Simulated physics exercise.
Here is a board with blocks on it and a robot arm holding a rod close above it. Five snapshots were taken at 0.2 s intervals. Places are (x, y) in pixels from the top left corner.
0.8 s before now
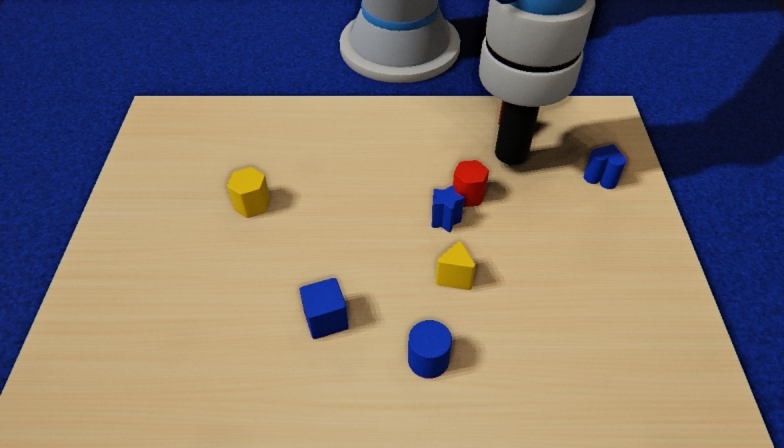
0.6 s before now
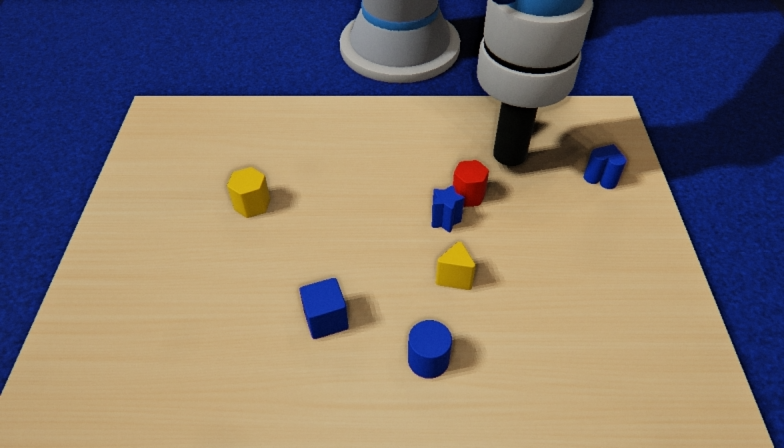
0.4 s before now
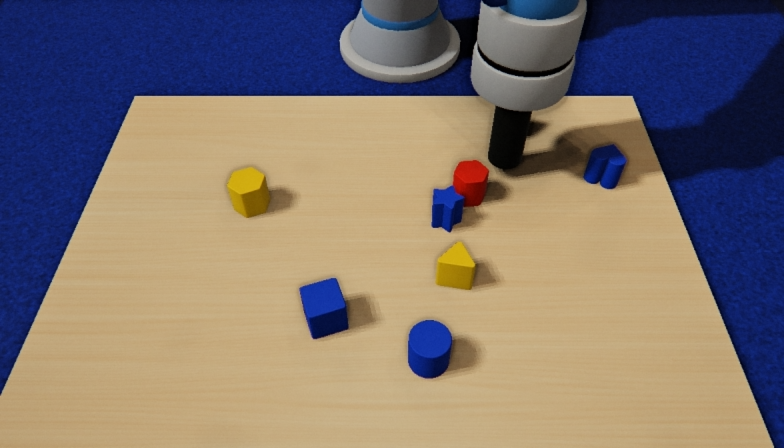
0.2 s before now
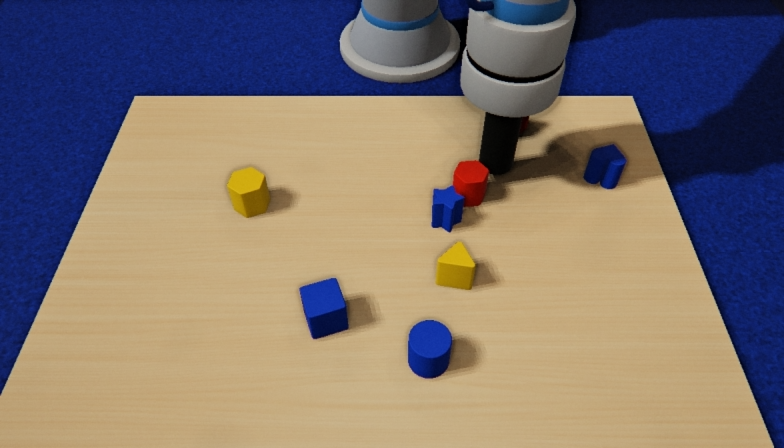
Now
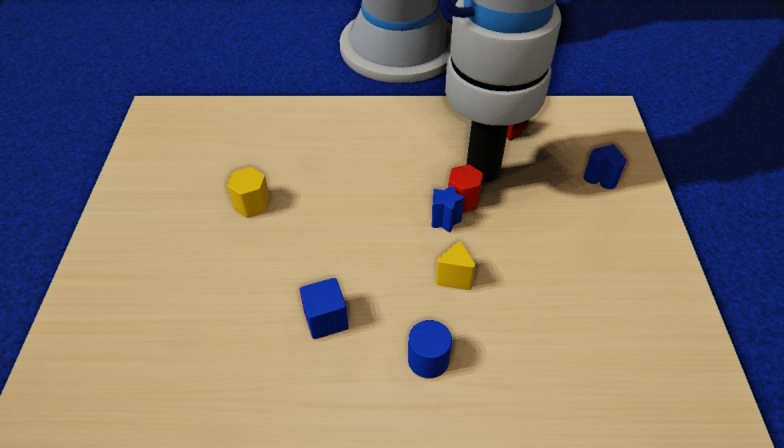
Robot arm with a black rod edging left and slightly nearer across a wooden board, slightly nudging a red hexagonal block left.
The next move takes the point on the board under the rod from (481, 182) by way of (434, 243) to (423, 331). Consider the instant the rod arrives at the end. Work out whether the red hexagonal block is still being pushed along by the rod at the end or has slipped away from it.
My prediction: No longer in front.
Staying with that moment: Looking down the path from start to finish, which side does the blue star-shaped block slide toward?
Off to the right side.
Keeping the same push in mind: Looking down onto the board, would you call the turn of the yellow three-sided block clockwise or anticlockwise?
Looking down, my answer is that the yellow three-sided block rotates anticlockwise.
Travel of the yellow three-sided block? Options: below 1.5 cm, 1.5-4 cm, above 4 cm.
It falls in the under 1.5 cm band.
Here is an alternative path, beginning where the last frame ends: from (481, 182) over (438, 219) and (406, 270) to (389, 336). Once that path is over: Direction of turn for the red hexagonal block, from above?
From above, clockwise.
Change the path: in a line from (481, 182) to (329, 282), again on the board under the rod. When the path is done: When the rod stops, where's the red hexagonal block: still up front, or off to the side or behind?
The red hexagonal block slips off.
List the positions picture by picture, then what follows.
In the first picture, rod's lower end at (512, 154); blue disc at (430, 338); blue star-shaped block at (447, 196); yellow three-sided block at (458, 256); red hexagonal block at (472, 171).
In the second picture, rod at (510, 155); blocks still.
In the third picture, rod at (505, 158); blocks still.
In the fourth picture, rod at (496, 163); blocks still.
In the fifth picture, rod at (483, 171); blue disc at (430, 338); blue star-shaped block at (447, 196); yellow three-sided block at (458, 256); red hexagonal block at (466, 176).
The first path, step by step. One third of the way, rod at (448, 210); blue star-shaped block at (413, 238), turned 25° anticlockwise; red hexagonal block at (427, 217).
Two thirds of the way, rod at (430, 261); blue star-shaped block at (374, 280), turned 15° anticlockwise; yellow three-sided block at (460, 260), turned 15° anticlockwise; red hexagonal block at (396, 260), turned 25° clockwise.
At the end, rod at (424, 321); blue disc at (431, 347); blue star-shaped block at (364, 286), turned 15° anticlockwise; yellow three-sided block at (462, 265), turned 35° anticlockwise; red hexagonal block at (389, 267), turned 50° clockwise.
